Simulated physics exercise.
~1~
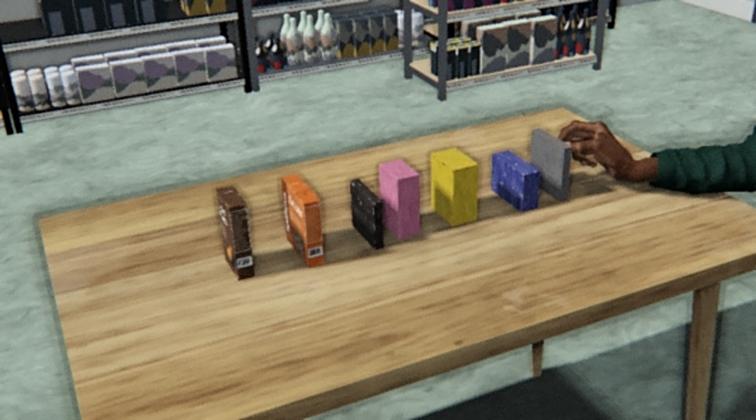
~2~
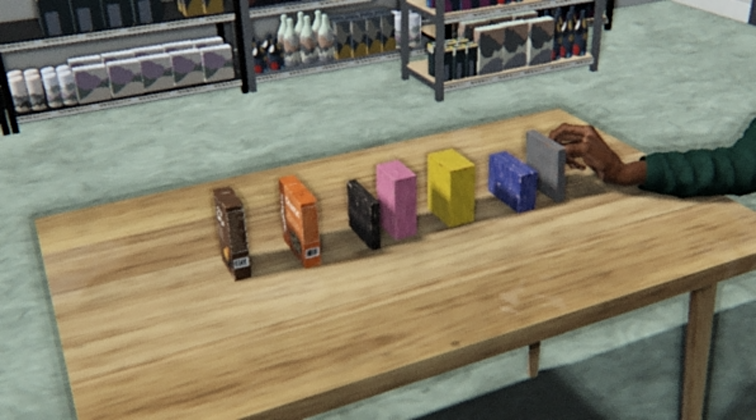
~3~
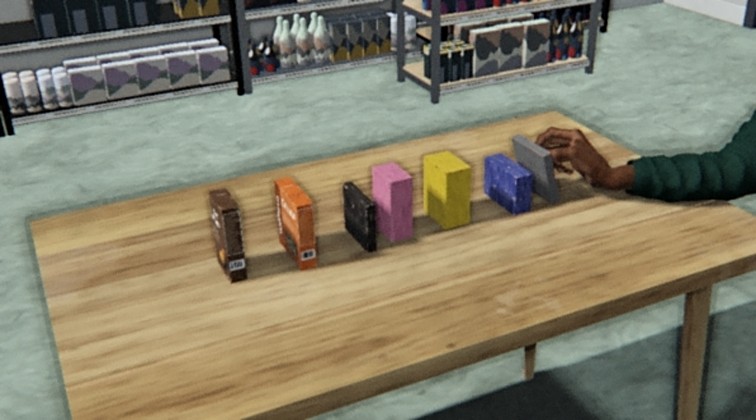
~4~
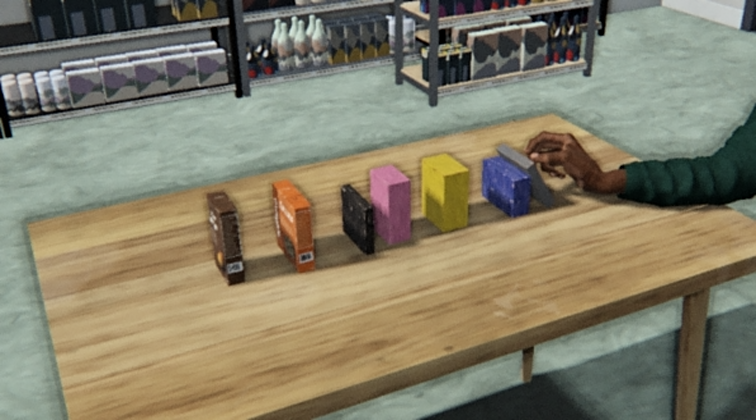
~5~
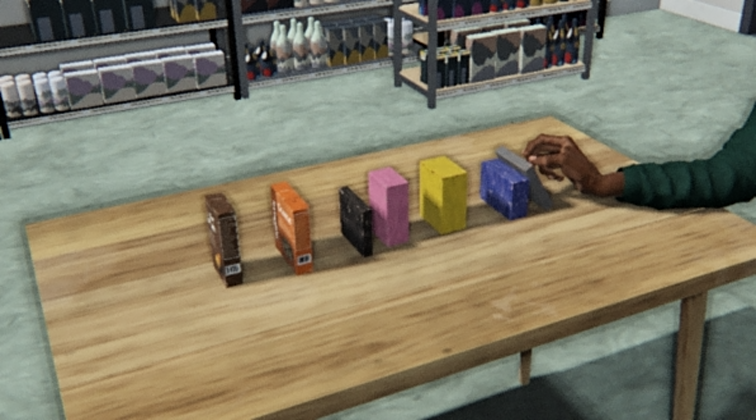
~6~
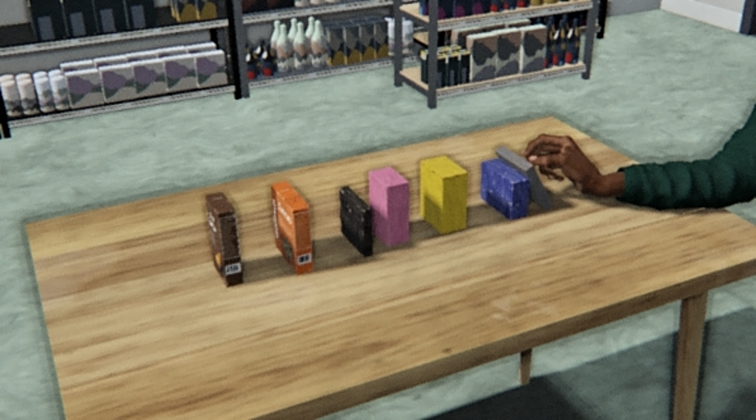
On a wooden table in a shop, a hand tipping a grey board left against a blue block, the other pieces staying upright.
